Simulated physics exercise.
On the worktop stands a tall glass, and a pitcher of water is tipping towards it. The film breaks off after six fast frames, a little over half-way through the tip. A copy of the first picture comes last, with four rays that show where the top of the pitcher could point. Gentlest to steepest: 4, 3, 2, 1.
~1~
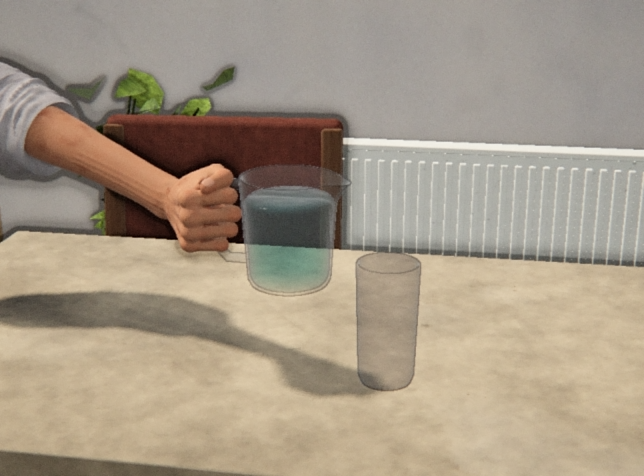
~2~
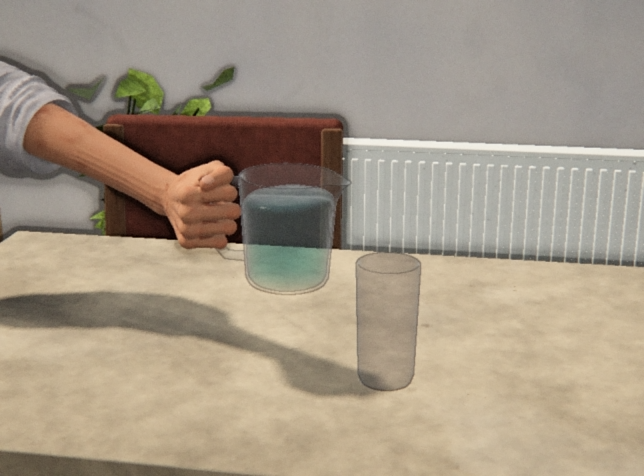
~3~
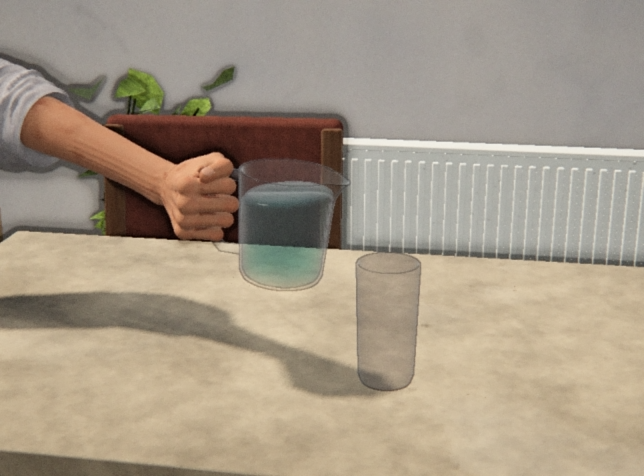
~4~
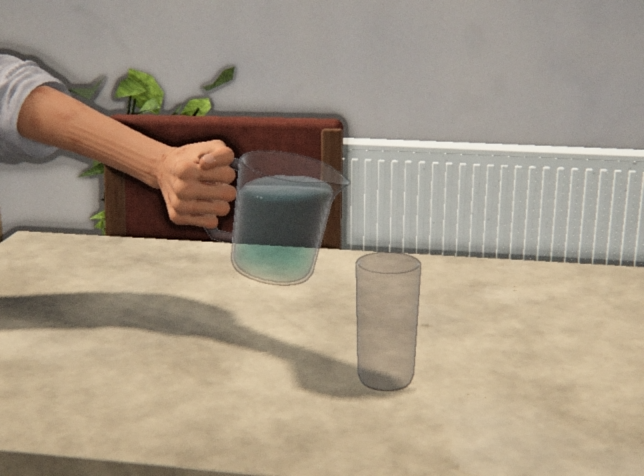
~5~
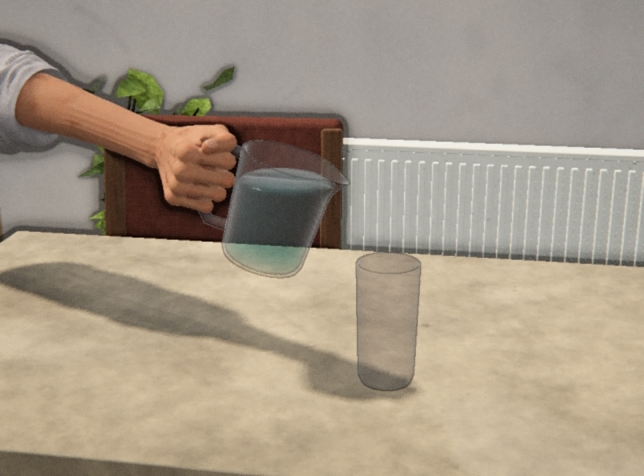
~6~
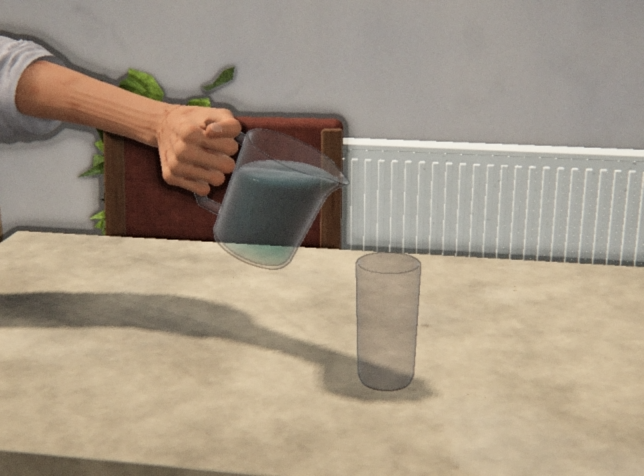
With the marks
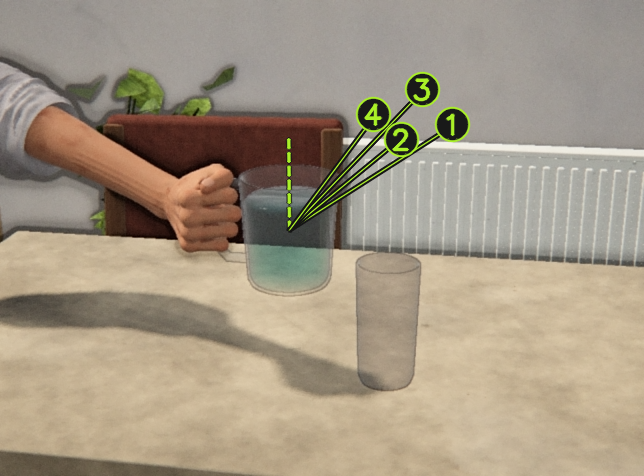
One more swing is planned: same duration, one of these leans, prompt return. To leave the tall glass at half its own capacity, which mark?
Go for 1.
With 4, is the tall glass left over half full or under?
Under.
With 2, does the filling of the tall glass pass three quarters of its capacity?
No.
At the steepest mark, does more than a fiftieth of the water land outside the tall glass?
No.
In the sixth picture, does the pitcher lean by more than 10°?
Yes, it does.
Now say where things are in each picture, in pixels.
Upright, lip at (349, 183); rim of the tall glass round (389, 262); nothing has left yet.
Upright, lip at (349, 183); nothing has left yet.
Tipped about 5°, lip at (349, 183); nothing has left yet.
Tipped about 10°, lip at (349, 183); nothing has left yet.
Tipped about 17°, lip at (348, 183); nothing has left yet.
Tipped about 24°, lip at (348, 182); nothing has left yet.
On the marked copy, 1 at (438, 134); 2 at (387, 150); 3 at (411, 102); 4 at (364, 129).
With 1, the tall glass ends with about 49 % of what it can hold.
With 2, the tall glass ends with about 35 % of what it can hold.
With 3, the tall glass ends with about 23 % of what it can hold.
With 4, the tall glass ends with about 13 % of what it can hold.
